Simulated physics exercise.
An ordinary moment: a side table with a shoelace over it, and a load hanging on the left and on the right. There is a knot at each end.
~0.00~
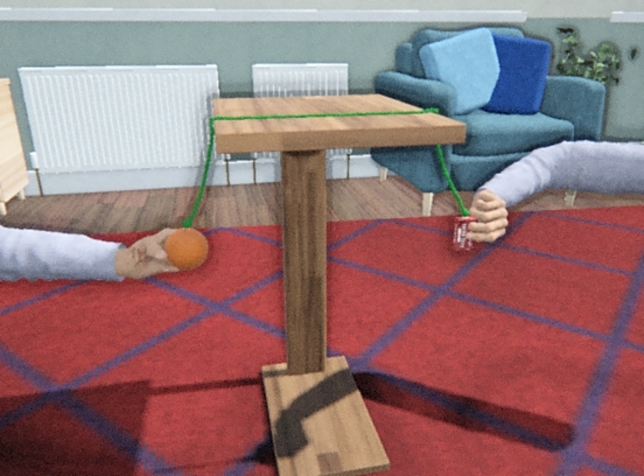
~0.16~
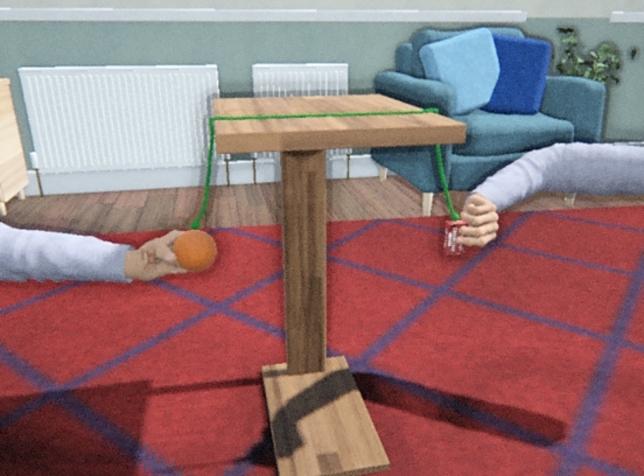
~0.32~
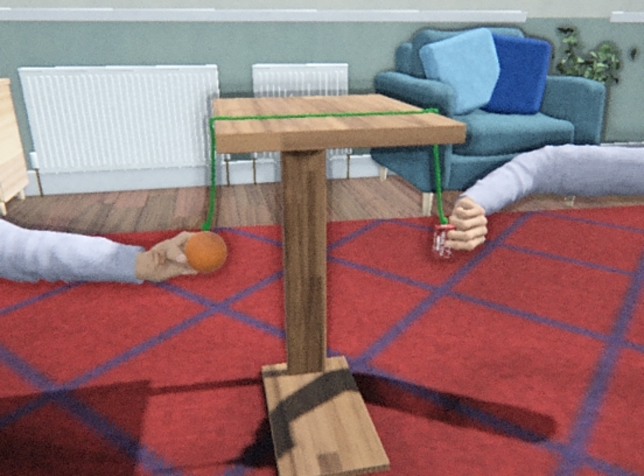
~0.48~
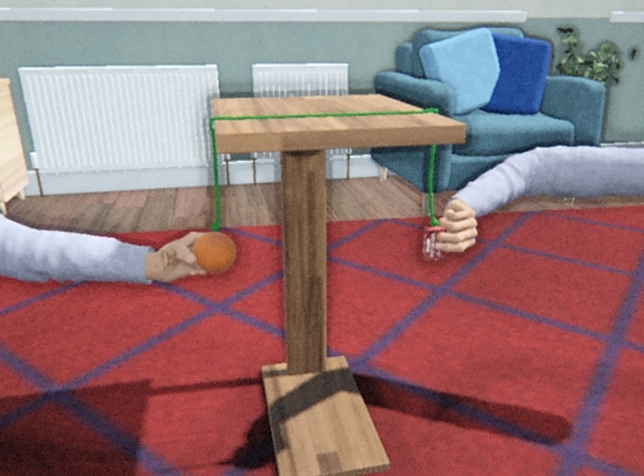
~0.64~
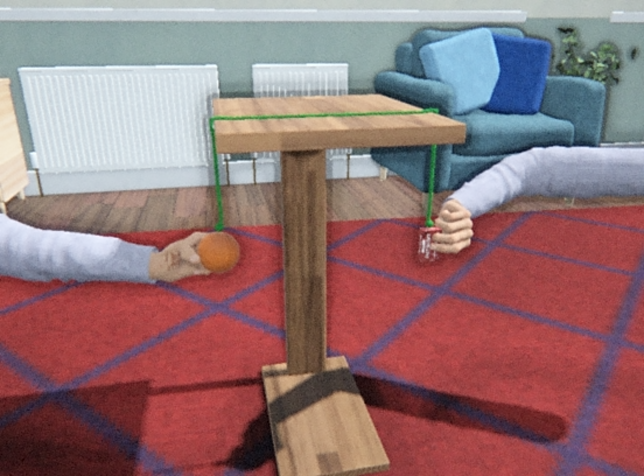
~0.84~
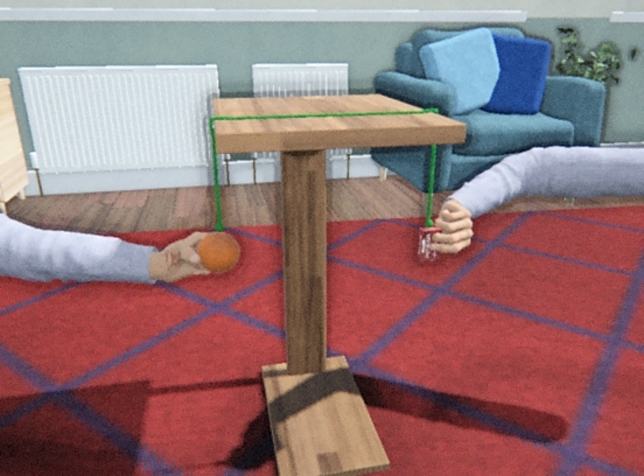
To begin with, two hands hold an orange on the left and a small red-and-white object on the right, joined by a green cord draped over a wooden side table. Both hands shift slightly inward, bringing the slanting cord ends upright, then stay nearly still, still gripping the items.
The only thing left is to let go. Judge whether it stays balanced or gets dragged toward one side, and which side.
It is dragged leftwards.
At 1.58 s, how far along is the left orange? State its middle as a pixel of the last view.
Estimated pixel: Around (245, 452).
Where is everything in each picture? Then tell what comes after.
In the first picture, left orange (187, 249); right matchbox (465, 233); shoelace over the top (336, 115).
In the second picture, left orange (195, 251); right matchbox (456, 237).
In the third picture, left orange (206, 252); right matchbox (444, 241).
In the fourth picture, left orange (215, 252); right matchbox (434, 243).
In the fifth picture, left orange (219, 252); right matchbox (430, 244).
In the sixth picture, left orange (219, 252); right matchbox (430, 244); shoelace over the top (336, 115).
After 1.24 s, left orange lower near (230, 353); right matchbox pulled up onto the top.
After 1.58 s, left orange down on the floor near (245, 452); right matchbox down on the floor.
In the end, left orange down on the floor near (214, 456); right matchbox down on the floor. The shoelace sinks on the left side.
